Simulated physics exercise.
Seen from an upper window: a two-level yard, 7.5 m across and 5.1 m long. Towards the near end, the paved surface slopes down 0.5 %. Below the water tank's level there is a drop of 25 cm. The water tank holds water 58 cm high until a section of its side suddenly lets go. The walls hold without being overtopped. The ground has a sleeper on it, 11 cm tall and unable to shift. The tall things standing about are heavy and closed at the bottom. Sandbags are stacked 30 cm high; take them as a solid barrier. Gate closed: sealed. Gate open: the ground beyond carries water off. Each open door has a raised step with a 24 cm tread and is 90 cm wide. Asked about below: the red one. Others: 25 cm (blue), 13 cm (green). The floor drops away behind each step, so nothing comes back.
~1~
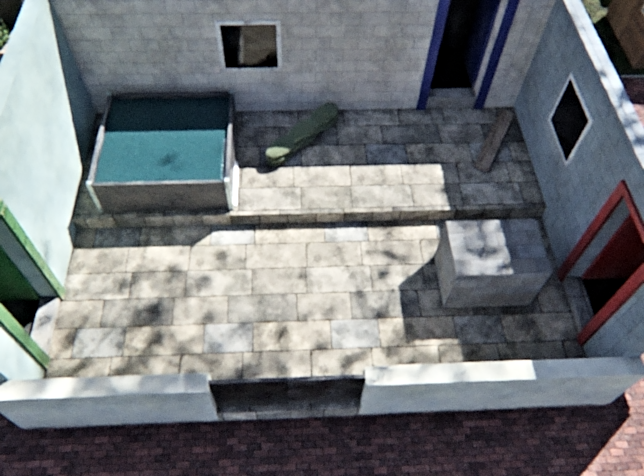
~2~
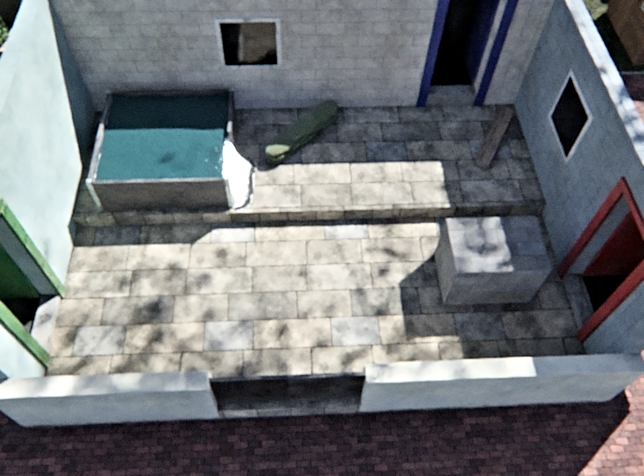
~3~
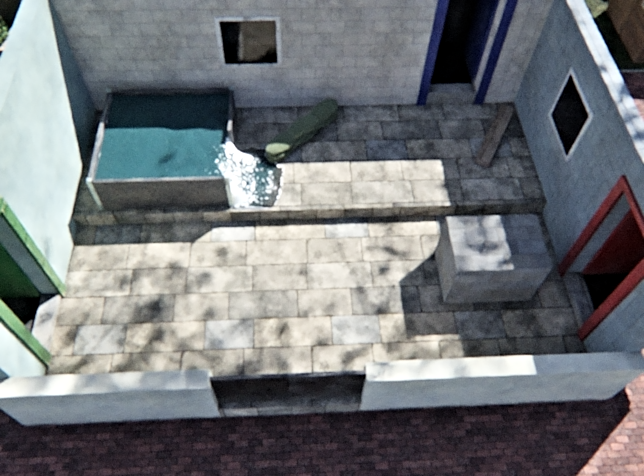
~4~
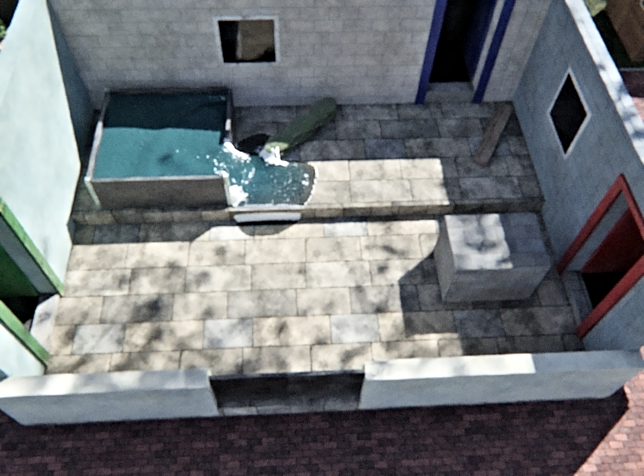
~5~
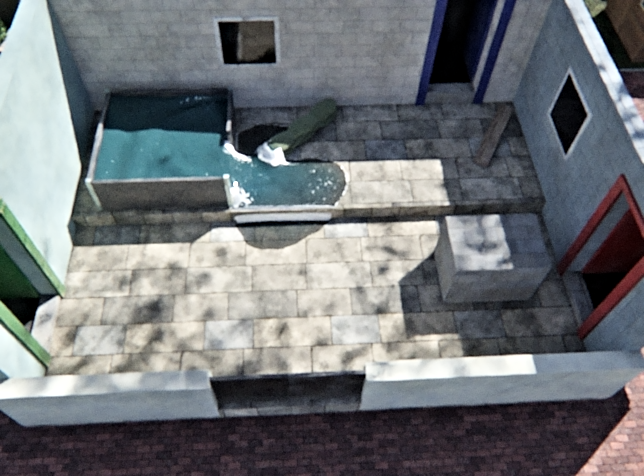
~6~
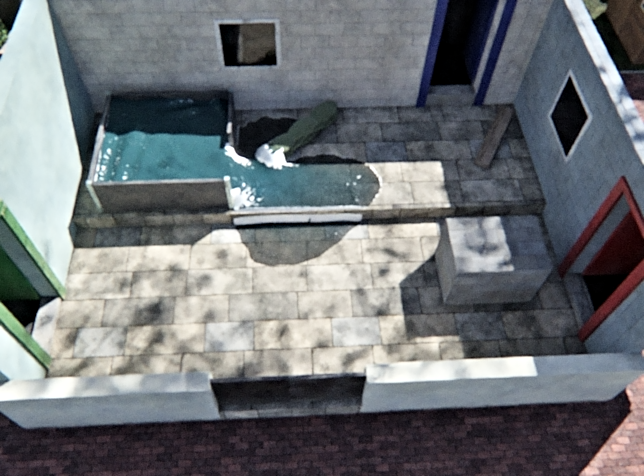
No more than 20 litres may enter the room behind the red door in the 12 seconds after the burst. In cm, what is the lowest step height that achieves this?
About 12 cm.
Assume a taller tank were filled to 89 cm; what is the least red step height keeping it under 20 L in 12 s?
Roughly 21 cm high.
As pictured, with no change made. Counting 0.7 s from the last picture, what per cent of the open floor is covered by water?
Approximately 30 %.
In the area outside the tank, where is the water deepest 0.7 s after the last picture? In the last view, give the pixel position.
Look close to (237, 191).
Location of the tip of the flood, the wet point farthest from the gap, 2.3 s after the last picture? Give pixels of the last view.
Front tip: Approx. (588, 377) px.
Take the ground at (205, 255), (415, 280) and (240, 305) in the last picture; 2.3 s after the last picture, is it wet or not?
Going in order: Untouched, swamped, untouched.
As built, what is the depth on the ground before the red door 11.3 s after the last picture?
It comes to about 10.5 centimetres deep.
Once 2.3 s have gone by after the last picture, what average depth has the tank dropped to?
Roughly 29 cm on average.
Then, 0.7 s after the last picture water covers 30 % of the floor, deepest (34 cm) near (237, 191); it has not reached the red door.
Then, 2.3 s after the last picture water covers 60 % of the floor, deepest (24 cm) near (271, 165); 4 cm at the red door, 0 litres in over its 14 cm step.
Then, 11.3 s after the last picture water covers 95 % of the floor, deepest (12 cm) near (55, 402); 10 cm at the red door, 7 litres in over its 14 cm step.
At the red door as built, the water peaked near 18 cm, 5.3 s after the last picture.
Run again over the same 12 s with other heights there, 32 litres in over 10.5 cm, 7 litres over 14 cm. The limit of 20 litres is kept from about 12 cm up.
